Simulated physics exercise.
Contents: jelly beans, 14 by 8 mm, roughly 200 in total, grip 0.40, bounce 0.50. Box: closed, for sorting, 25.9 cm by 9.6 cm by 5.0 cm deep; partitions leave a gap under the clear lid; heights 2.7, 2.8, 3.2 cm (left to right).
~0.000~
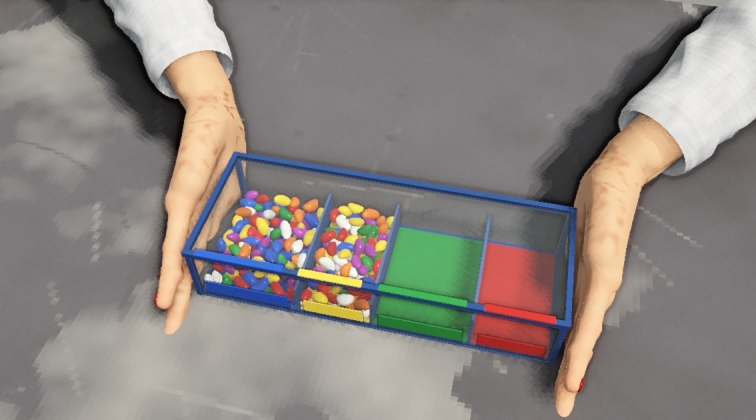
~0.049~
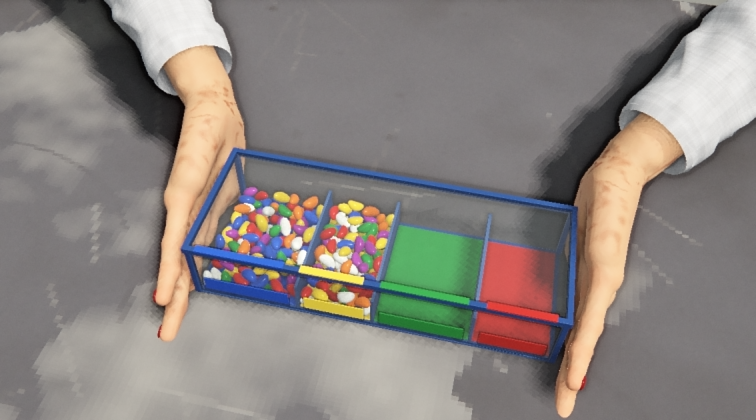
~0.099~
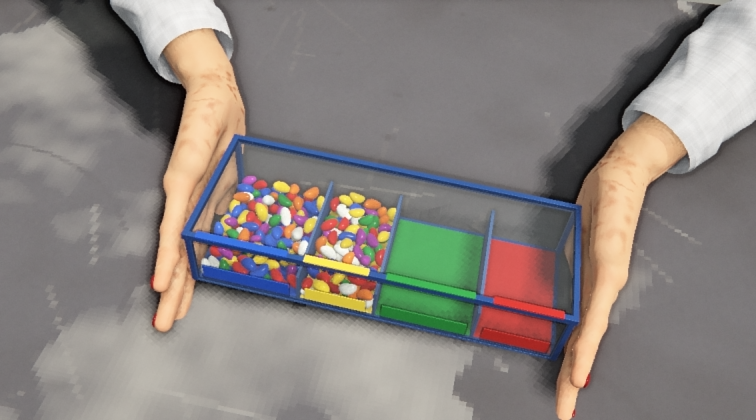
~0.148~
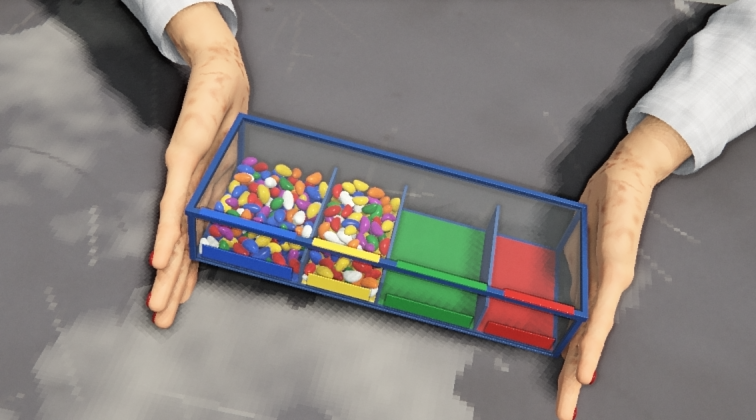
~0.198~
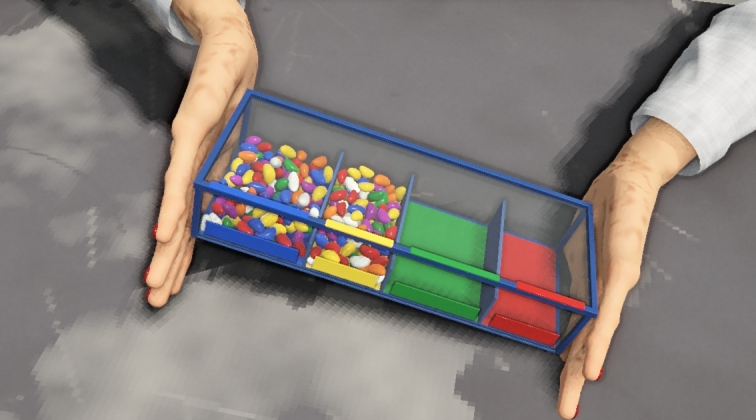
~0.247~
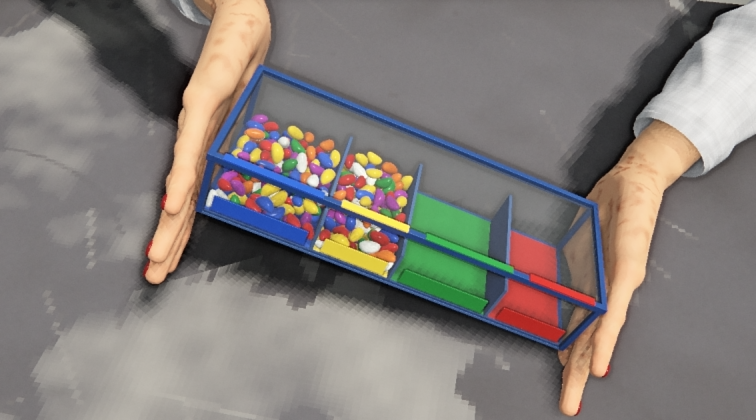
At the start, two hands hold a clear, blue-edged box nearly level, with colourful jelly beans in the blue and yellow sections at left and the green and red sections empty. The hands then tilt it, raising the left end steadily, while the beans stay in their two sections.
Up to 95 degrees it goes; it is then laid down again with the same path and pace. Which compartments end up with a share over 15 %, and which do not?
In order: Red: Crosses the line; blue: Stays behind the line; green: Crosses the line; yellow: Crosses the line.
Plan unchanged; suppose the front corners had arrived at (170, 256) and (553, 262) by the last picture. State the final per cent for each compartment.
The compartments end with red 0 per cent, blue 85 per cent, green 0 per cent and yellow 15 per cent.
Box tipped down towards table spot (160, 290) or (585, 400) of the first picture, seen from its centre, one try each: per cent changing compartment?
First try: About 30 percent; second try: About 65 percent.
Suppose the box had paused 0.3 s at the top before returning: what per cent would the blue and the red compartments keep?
Final amounts would be blue 5% and red 45%.
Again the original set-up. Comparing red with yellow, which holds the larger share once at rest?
The red one.
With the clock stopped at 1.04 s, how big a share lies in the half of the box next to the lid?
About 70 per cent.
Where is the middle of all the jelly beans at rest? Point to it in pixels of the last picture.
Centre at rest, approx.: (460, 256) px.
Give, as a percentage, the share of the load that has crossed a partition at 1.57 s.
70 %.
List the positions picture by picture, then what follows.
Box tilt 0 degrees, front corners at (189, 251) and (564, 323); blue 60 %, yellow 40 %, in the first picture.
Box tilt 1 degrees, front corners at (189, 248) and (566, 321), in the second picture.
Box tilt 4 degrees, front corners at (189, 233) and (572, 318), lowest corner right back, in the third picture.
Box tilt 9 degrees, front corners at (193, 210) and (581, 314), lowest corner right back, in the fourth picture.
Box tilt 15 degrees, front corners at (202, 183) and (590, 310), lowest corner right back, in the fifth picture.
Box tilt 20 degrees, front corners at (215, 155) and (600, 306), lowest corner right back; blue 60 %, yellow 40 %. The box's pace is about 110 degrees a second, in the sixth picture.
After 1.04 s, tilt 94 degrees; red 10 %, blue 30 %, green 15 %, yellow 45 %.
Then, at 1.57 s, tilt 40 degrees; red 40 %, blue 10 %, green 25 %, yellow 25 %.
After 2.15 s, tilt 0 degrees; red 40 %, blue 10 %, green 25 %, yellow 30 %.
At rest (2.6 s), red 40 %, blue 10 %, green 25 %, yellow 30 %.
